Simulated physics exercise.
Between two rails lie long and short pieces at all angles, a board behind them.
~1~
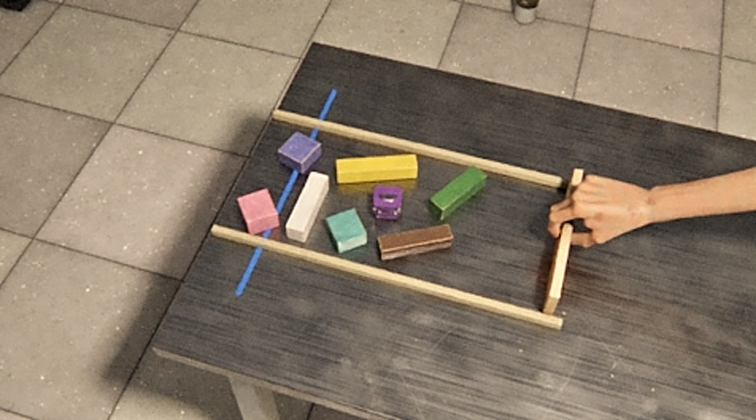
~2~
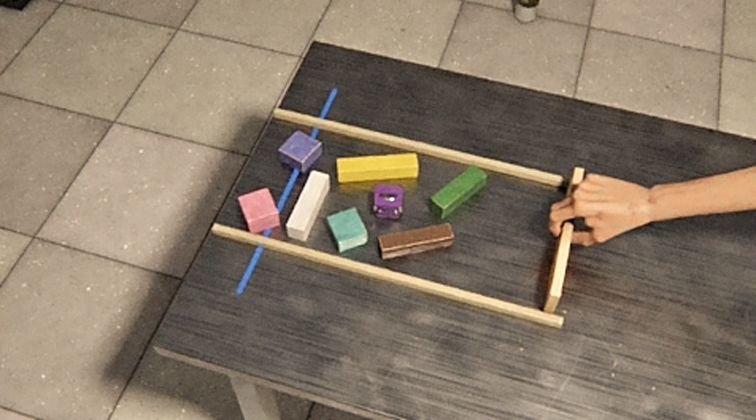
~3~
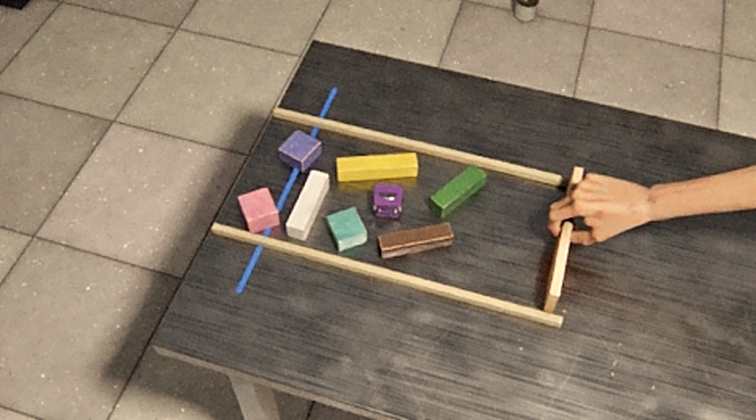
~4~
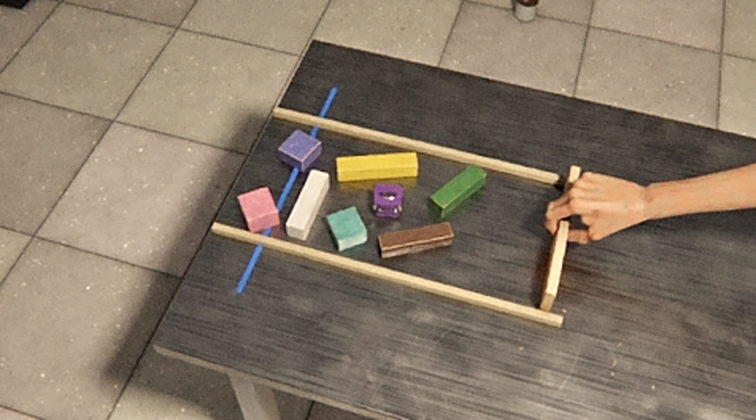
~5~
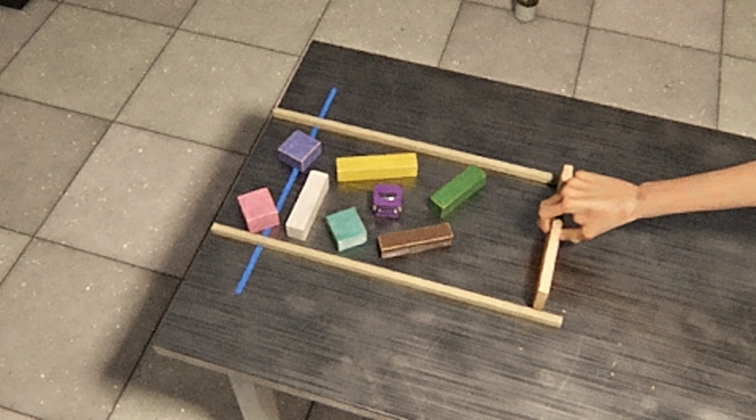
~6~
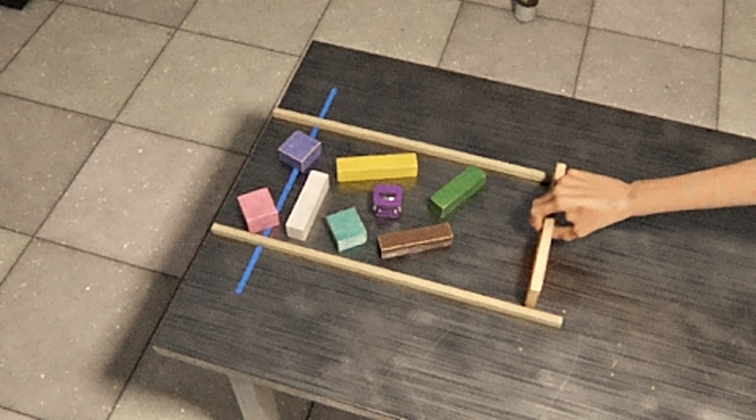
A hand slides the wooden board slightly left between two rails, while the blocks stay still.
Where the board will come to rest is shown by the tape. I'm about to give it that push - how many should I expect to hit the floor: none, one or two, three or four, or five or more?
Expect three or four.
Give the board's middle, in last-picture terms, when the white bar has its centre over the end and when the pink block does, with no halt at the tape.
First near (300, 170), second near (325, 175).
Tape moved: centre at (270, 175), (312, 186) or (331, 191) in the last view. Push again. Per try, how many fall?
Try by try, 6, 1 and 0.
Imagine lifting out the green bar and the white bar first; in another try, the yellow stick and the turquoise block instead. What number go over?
You'd count 1 the first time and 1 the second time.
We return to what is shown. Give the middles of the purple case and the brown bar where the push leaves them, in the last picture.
Purple case at (262, 166), brown bar at (269, 205).
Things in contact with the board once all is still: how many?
That would be 2 of them.
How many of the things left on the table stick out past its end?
Number: 0.
Soon after, none off yet; pink block at rest near (258, 211); blue block at rest near (300, 151); white bar at rest near (308, 205).
After that, none off yet; pink block at rest near (257, 211); blue block at rest near (295, 150); white bar moving near (300, 204).
In the end, the number that fall off is three or four; gone, yellow stick, white bar, blue block and pink block.
